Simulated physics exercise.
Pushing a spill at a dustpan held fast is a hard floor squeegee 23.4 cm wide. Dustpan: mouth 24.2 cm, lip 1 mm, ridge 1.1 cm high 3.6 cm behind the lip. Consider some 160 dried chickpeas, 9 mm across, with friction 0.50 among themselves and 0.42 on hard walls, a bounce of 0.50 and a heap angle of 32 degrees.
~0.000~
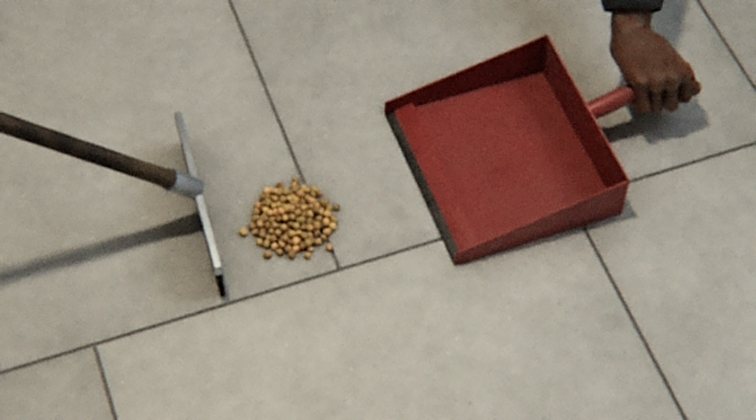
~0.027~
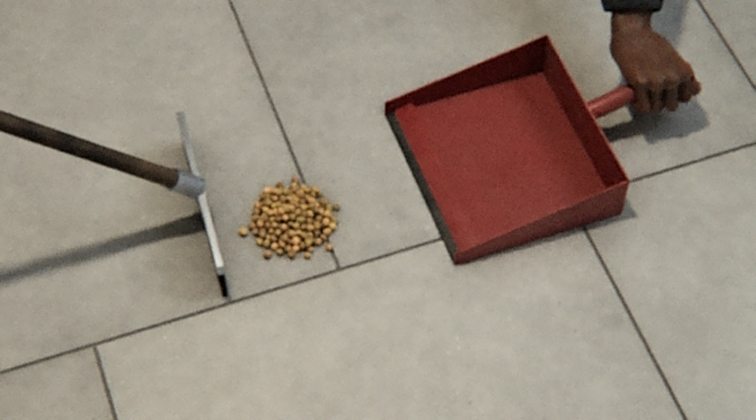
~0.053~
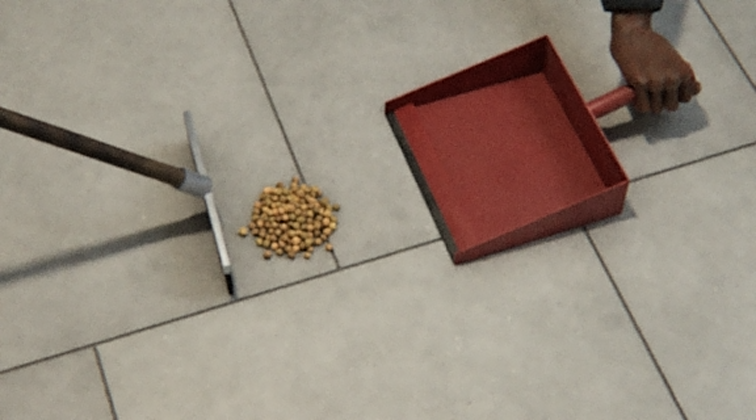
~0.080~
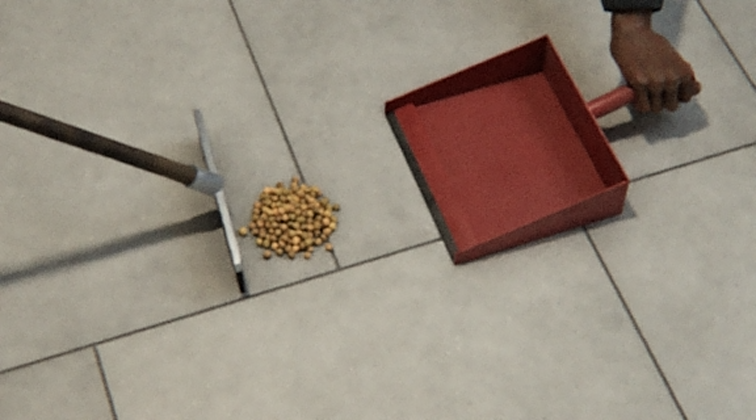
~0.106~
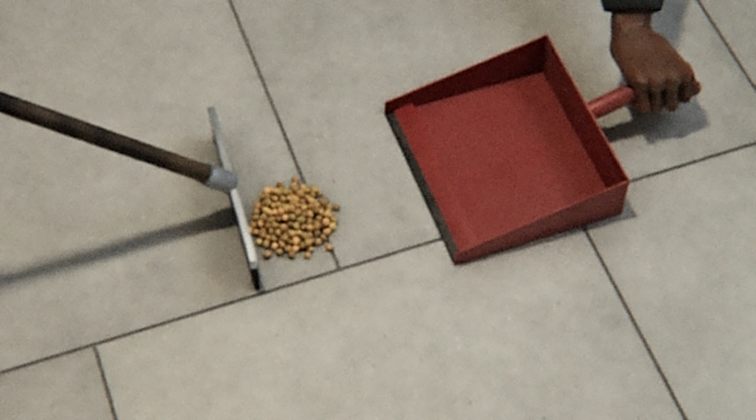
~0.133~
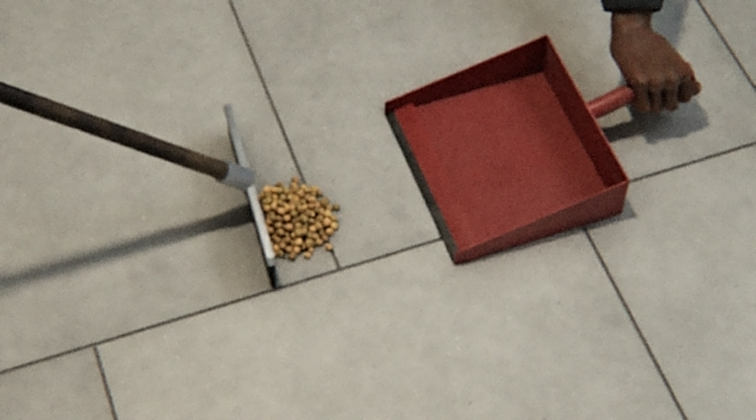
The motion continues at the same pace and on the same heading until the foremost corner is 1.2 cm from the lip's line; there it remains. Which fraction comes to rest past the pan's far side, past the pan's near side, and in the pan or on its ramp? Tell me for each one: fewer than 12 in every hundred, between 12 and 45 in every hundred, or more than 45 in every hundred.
My prediction: Far side: A small minority, near side: A small minority, pan: The dominant share.
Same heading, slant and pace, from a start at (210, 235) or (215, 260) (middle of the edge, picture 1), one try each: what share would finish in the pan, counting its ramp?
First try about 50 per cent, second about 55 per cent.
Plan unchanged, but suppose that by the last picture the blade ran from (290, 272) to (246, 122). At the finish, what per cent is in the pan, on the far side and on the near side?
Pan 60 % / far 0 % / near 5 %.
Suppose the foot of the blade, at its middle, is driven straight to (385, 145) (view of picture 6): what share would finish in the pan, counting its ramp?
Close to 40 in a hundred.
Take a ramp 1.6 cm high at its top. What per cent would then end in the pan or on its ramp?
About 40 %.
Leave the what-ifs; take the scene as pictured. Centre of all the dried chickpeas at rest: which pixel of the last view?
Close to pixel (428, 196).
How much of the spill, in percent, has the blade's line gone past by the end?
Roughly 0 per cent of it.
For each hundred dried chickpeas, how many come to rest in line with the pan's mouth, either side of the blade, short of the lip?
That works out near 45 percent.
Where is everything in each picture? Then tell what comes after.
Blade from (218, 270) to (179, 120), moved 0.0 cm, 0 of the pieces shifted so far; middle of the pieces at (292, 215); pan at (515, 159), in the first frame.
Blade from (221, 269) to (181, 120), moved 0.3 cm, 0 of the pieces shifted so far; middle of the pieces at (292, 215), in the second frame.
Blade from (227, 268) to (187, 119), moved 1.0 cm, 0 of the pieces shifted so far; middle of the pieces at (292, 215), in the third frame.
Blade from (239, 266) to (198, 117), moved 2.4 cm, 0 of the pieces shifted so far; middle of the pieces at (292, 215), in the fourth frame.
Blade from (254, 264) to (212, 115), moved 4.1 cm, 1 of the pieces shifted so far; middle of the pieces at (292, 215), in the fifth frame.
Blade from (271, 261) to (228, 112), moved 6.1 cm, 50 of the pieces shifted so far; middle of the pieces at (293, 215); pan at (515, 159). Its pace works out near 0.74 m/s, heading 8 degrees towards the viewer's side, in the sixth frame.
After 0.27 s, middle of the blade 10 cm from the lip; 0 % over the lip, far side 0 %, near side 0 %.
After 0.36 s, middle of the blade 4 cm from the lip; 5 % over the lip, far side 0 %, near side 5 %.
After 0.58 s, middle of the blade 2 cm from the lip; 50 % over the lip, far side 0 %, near side 5 %.
By 0.9 s all is still; far side 0 %, near side 5 %, pan 50 %, in front of the lip or behind the blade 45 %.
